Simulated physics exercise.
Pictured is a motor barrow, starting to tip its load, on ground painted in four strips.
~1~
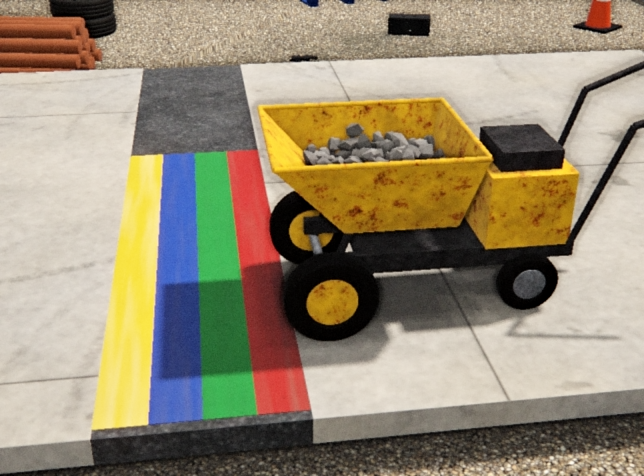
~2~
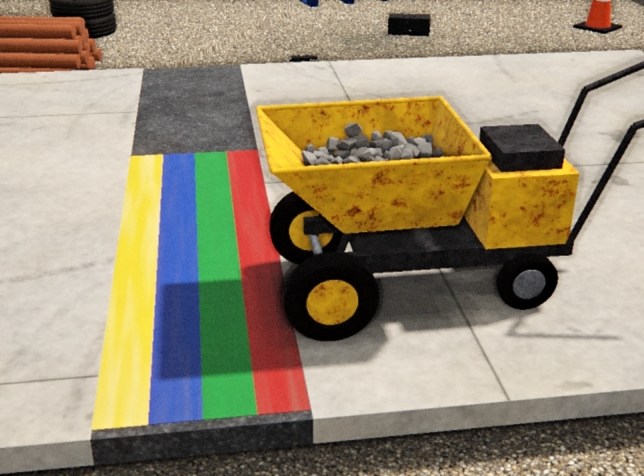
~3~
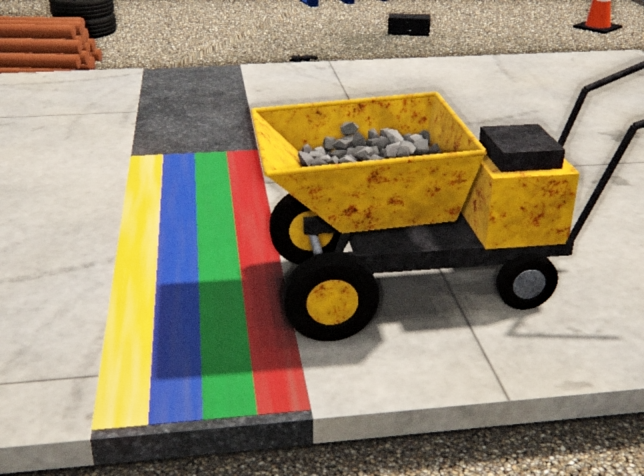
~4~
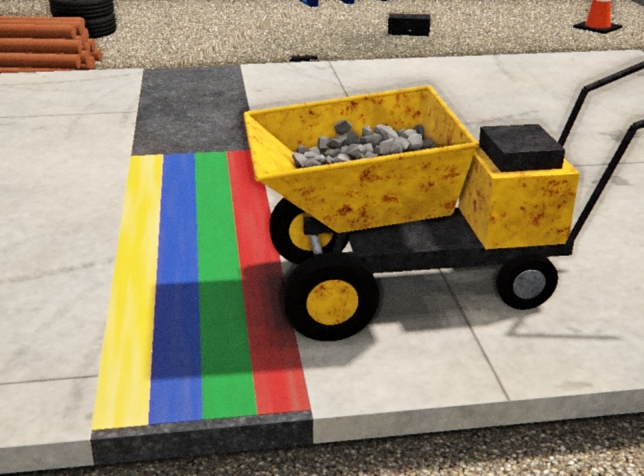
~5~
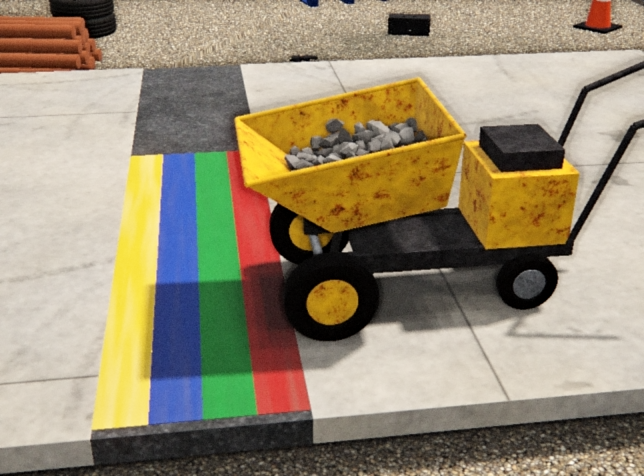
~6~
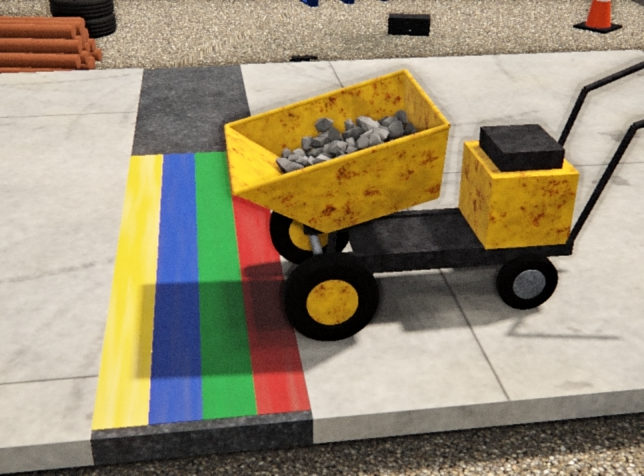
On a pale paved slab bordered by gravel, seen from slightly above by a still camera, four painted strips run yellow, blue, green and red from left to right. A rusty yellow motor barrow with black wheels stands to their right, its skip holding grey broken stones. The skip starts level, then tilts gradually leftward, its rear rising and its lip dipping over the strips while the wheels stay put.
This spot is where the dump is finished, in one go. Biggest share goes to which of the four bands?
Biggest share: Yellow.
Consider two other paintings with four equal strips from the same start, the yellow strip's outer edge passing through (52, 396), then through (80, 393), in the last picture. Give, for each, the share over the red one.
0 and 0 percent, roughly.
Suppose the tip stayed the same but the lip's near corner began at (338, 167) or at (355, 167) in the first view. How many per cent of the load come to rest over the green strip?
About 20 and 30 per cent.
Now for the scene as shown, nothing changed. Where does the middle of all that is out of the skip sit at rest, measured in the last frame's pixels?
I'd mark it at roughly (128, 304).
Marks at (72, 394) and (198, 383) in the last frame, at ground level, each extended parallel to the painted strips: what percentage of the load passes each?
Result, first then second: 10 %, 70 %.
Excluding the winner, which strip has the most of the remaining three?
The next one is the strip in blue.
Shortly afterwards, skip tipped steeply; the whole lot in the skip.
Next, skip tipped right over; near two thirds in the skip; a little over the blue strip; near a quarter over the yellow strip; only a few off the paint.
Some moments later, skip tipped right over; near a third in the skip; a little over the blue strip; near a third over the yellow strip; near a quarter off the paint.
In the end, skip tipped right over; near a third in the skip; none at all over the red strip; none at all over the green strip; a little over the blue strip; near a third over the yellow strip; near a quarter off the paint.
